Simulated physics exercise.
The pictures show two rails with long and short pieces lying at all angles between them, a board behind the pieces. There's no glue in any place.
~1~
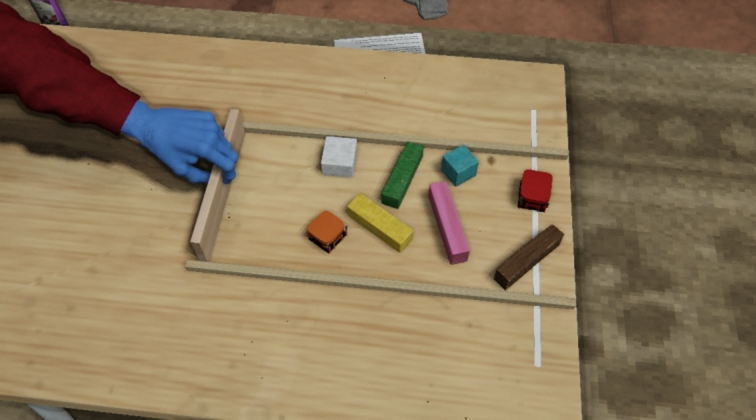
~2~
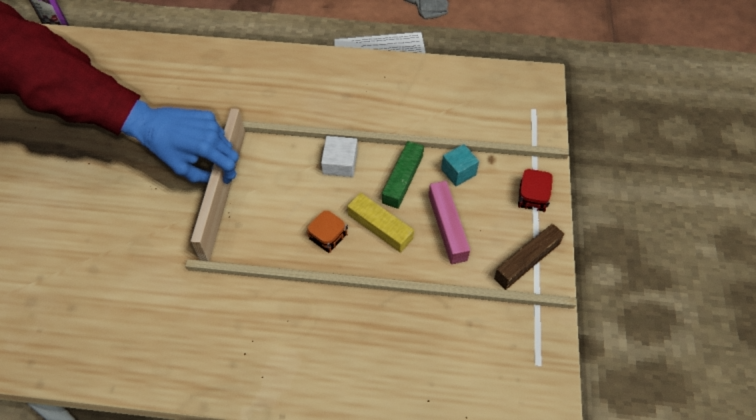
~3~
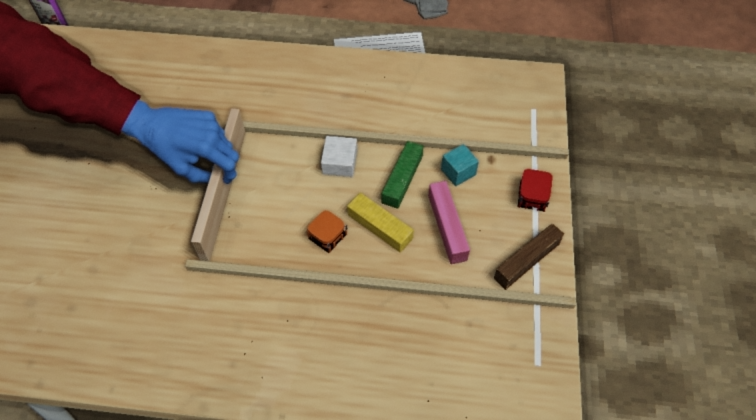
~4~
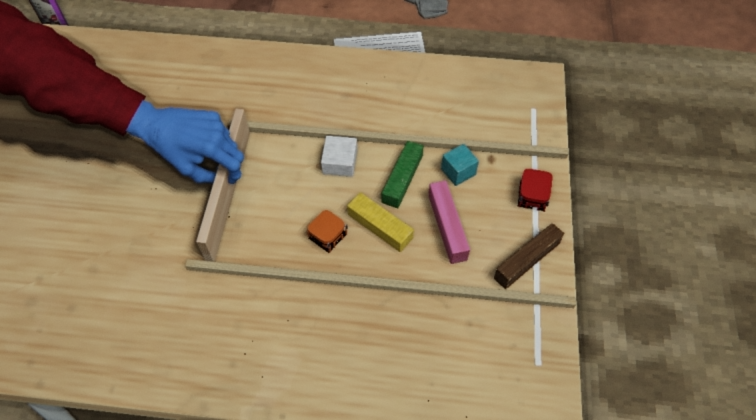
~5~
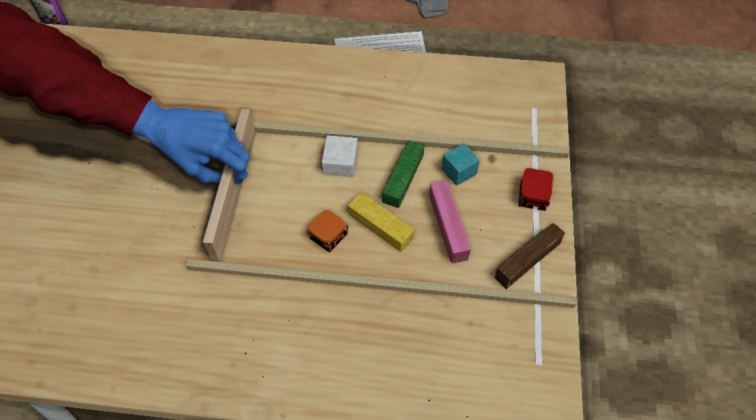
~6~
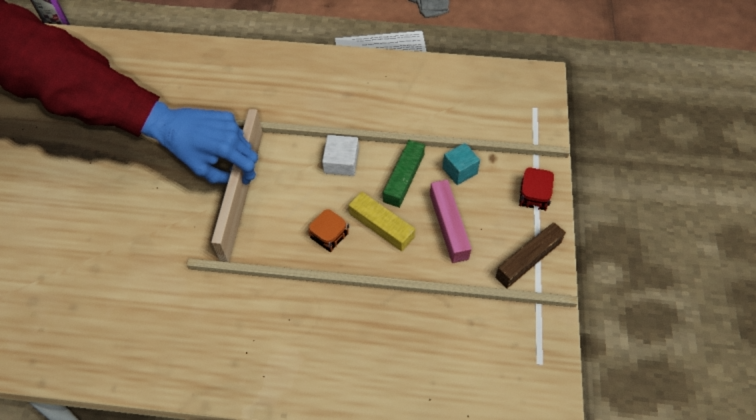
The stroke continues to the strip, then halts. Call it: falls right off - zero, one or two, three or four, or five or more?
Call: Five or more.
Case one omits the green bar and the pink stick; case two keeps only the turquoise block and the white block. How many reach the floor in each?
The counts would be 3 and 3.
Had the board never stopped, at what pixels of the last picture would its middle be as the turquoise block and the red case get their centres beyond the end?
At (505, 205) for the turquoise block; at (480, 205) for the red case.
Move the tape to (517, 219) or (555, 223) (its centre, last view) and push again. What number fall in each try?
It would be 4 and 6.
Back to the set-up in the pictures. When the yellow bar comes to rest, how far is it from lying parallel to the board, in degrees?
I'd say it's about 25° out of line.
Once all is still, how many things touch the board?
The count is 3.
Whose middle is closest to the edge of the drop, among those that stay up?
Yellow bar.
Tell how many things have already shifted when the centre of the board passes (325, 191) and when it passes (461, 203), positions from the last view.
The number moved is 2 and then 8.
A little later, none off yet; red case at rest near (536, 189); brown bar at rest near (531, 255); turquoise block at rest near (461, 164).
Next, none off yet; red case at rest near (536, 189); brown bar at rest near (531, 255); turquoise block shifted about its own width near (485, 168).
Later still, none off yet; red case tilted a little near (585, 201); brown bar shifted a little near (575, 259); turquoise block shifted well along near (559, 177).
When it is over, the number that fall off is five or more; down, green bar, pink stick, turquoise block, brown bar and red case.
